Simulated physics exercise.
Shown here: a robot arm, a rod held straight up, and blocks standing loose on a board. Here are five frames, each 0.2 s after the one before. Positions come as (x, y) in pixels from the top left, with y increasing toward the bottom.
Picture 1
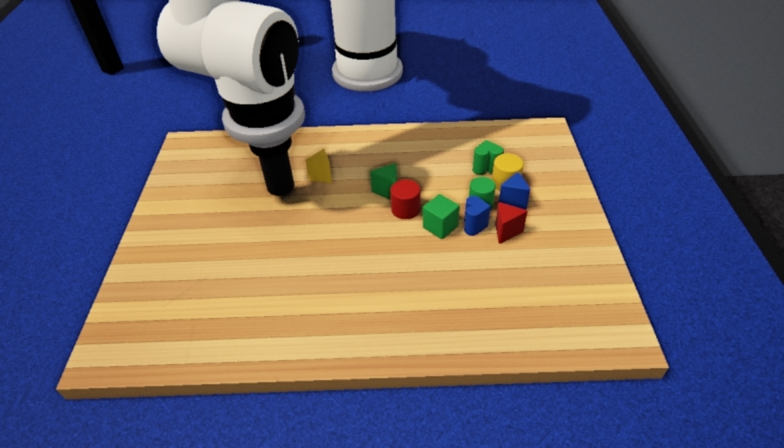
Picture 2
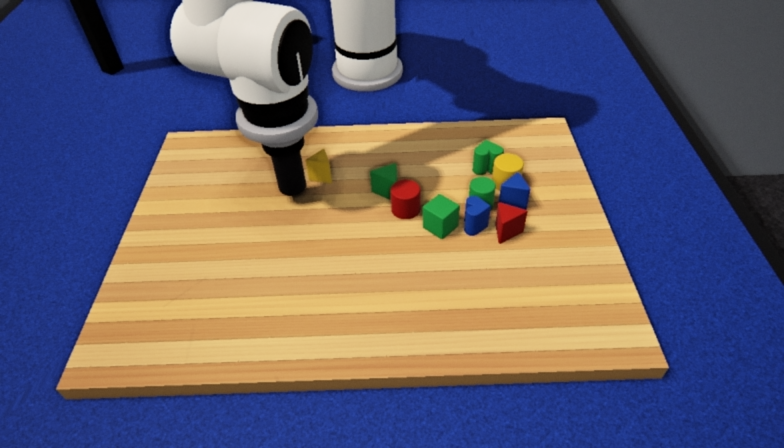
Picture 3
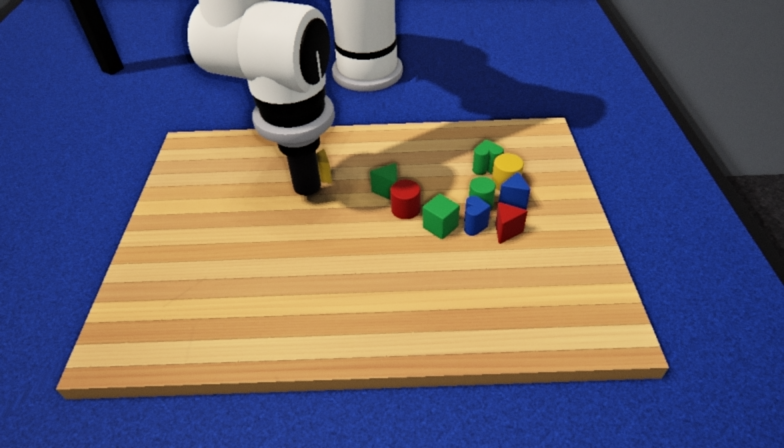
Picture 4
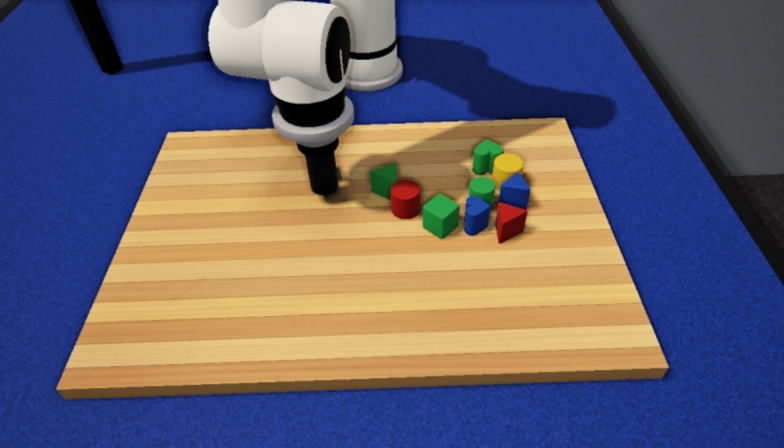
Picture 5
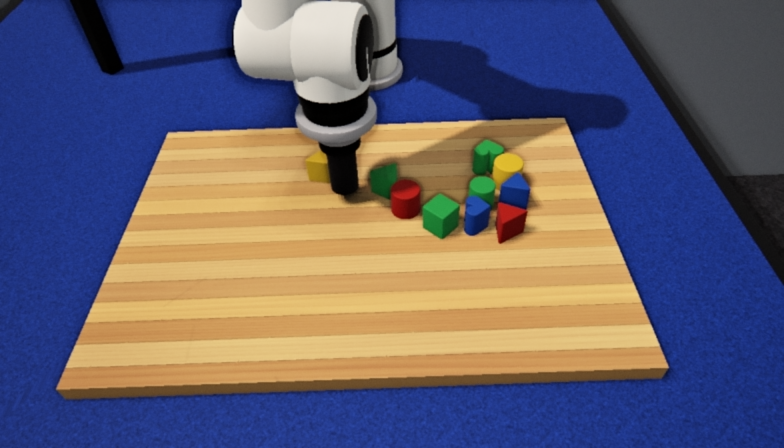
The clip opens with a robot arm holding a black rod upright on a wooden board, left of a yellow block and a loose group of coloured blocks. The arm slides the rod steadily right, passing in front of the yellow block, and ends beside a green block, while every block stays still.
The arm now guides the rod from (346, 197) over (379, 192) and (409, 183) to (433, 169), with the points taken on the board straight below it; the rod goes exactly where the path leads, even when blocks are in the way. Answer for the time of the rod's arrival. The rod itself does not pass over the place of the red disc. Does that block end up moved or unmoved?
It keeps its spot.
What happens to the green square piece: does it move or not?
It stays put.
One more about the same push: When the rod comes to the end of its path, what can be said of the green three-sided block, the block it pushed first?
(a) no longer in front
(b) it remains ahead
The answer is a.
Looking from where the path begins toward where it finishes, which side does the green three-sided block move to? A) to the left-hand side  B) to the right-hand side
B (to the right-hand side)
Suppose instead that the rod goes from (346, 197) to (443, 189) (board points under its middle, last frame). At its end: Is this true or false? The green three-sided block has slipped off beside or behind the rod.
False
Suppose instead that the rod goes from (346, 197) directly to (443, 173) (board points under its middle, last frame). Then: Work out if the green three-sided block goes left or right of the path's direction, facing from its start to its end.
Displaced right.
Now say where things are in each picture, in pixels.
In the first picture, rod tip at (281, 187); block tops, green three-sided block at (387, 171); red disc at (405, 188); green square piece at (441, 205).
In the second picture, rod at (293, 187); blocks unchanged.
In the third picture, rod at (307, 187); blocks unchanged.
In the fourth picture, rod at (325, 187); blocks unchanged.
In the fifth picture, rod at (345, 186); green three-sided block at (387, 171); red disc at (405, 188); green square piece at (441, 205).
On the path given first. One third of the way, rod at (378, 181); green three-sided block at (401, 168), turned 45° clockwise.
Two thirds of the way, rod at (410, 173); green three-sided block at (433, 162), turned 60° clockwise.
At the end, rod at (434, 159); green three-sided block at (450, 159), turned 95° clockwise; red disc in place; green square piece in place.
